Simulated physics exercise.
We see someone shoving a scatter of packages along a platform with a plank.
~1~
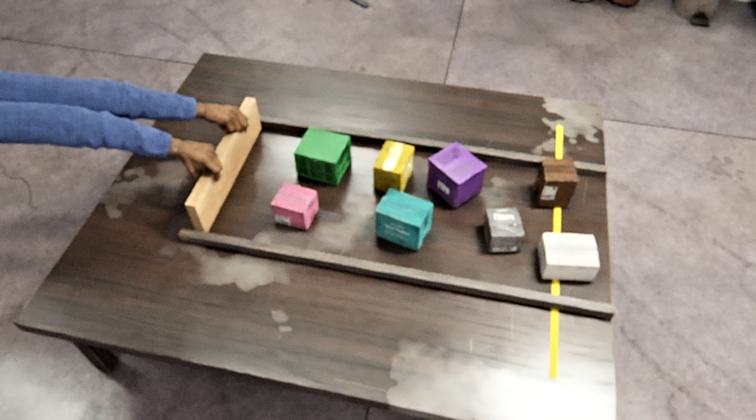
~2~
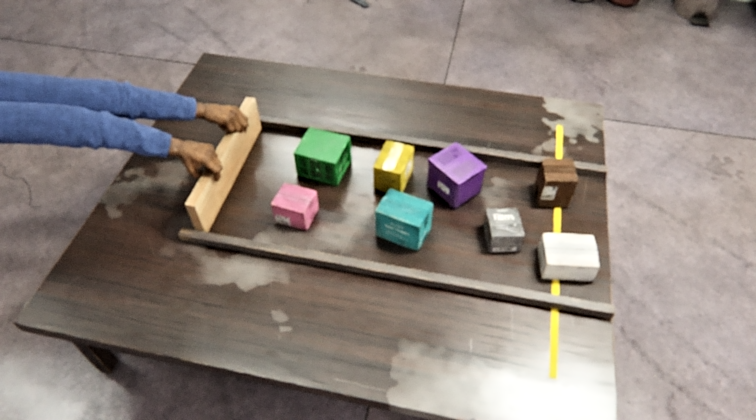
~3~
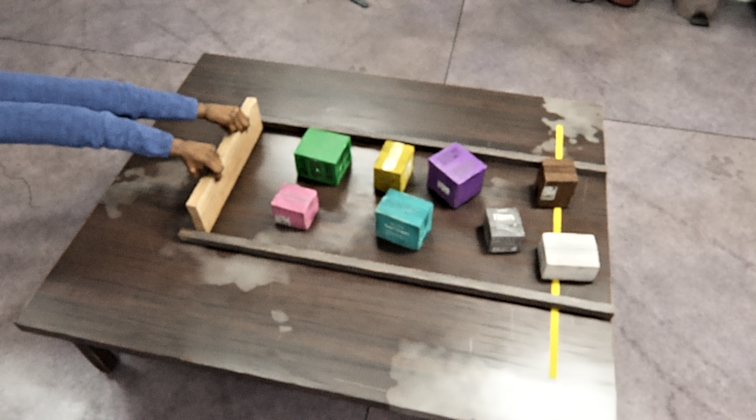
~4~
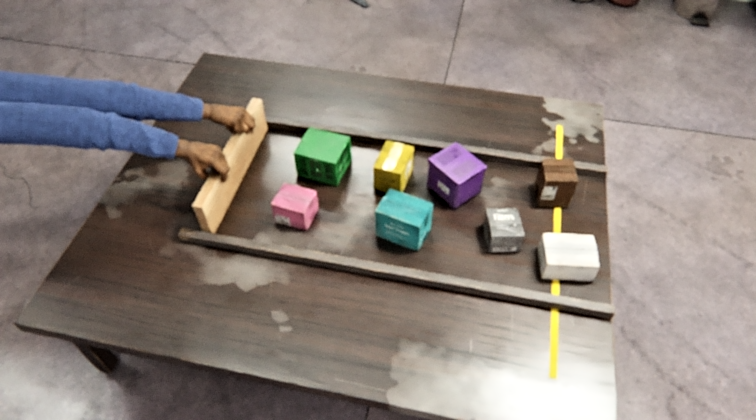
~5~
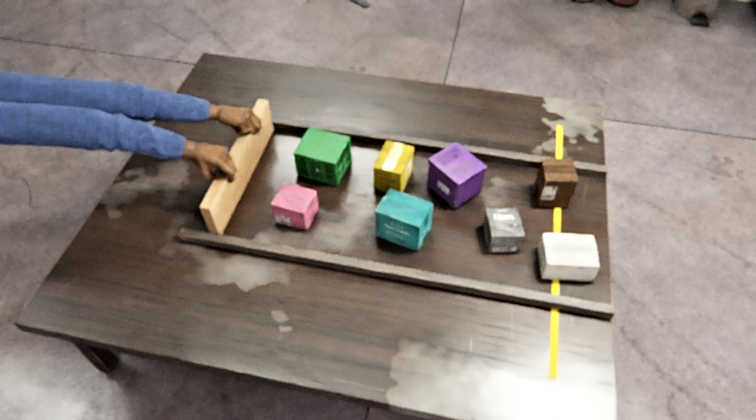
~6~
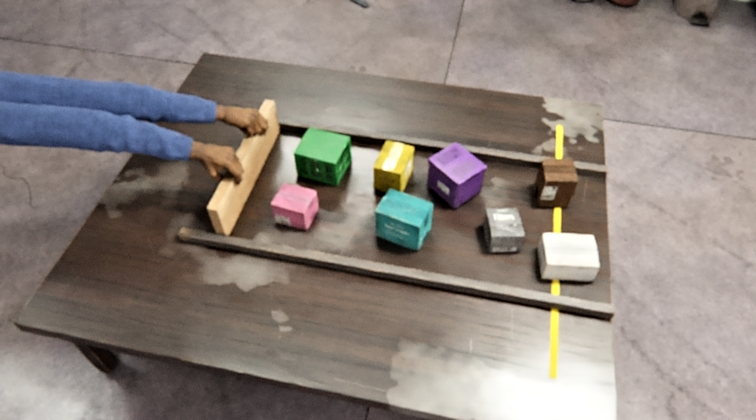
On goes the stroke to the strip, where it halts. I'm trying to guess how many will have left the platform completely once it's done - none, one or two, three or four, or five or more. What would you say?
I would say five or more leave it.
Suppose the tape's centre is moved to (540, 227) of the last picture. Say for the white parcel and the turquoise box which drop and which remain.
Okay, so the white parcel winds up off it, the turquoise box sits tight.
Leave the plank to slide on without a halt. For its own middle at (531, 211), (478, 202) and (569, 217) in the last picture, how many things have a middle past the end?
4, 2 and 6.
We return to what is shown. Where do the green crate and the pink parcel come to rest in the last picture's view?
In order, first (585, 196), then (579, 252).
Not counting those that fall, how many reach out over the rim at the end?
The count would be 0.
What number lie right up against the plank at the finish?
Well, it touches 2.
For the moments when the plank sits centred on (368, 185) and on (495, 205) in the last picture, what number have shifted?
First 5, then 8.
Soon after, none off yet; white parcel at rest near (568, 257); brown parcel at rest near (555, 183); grey box at rest near (503, 230).
In the end, the number that fall off is five or more; gone, yellow parcel, turquoise box, purple tote, grey box, brown parcel and white parcel.
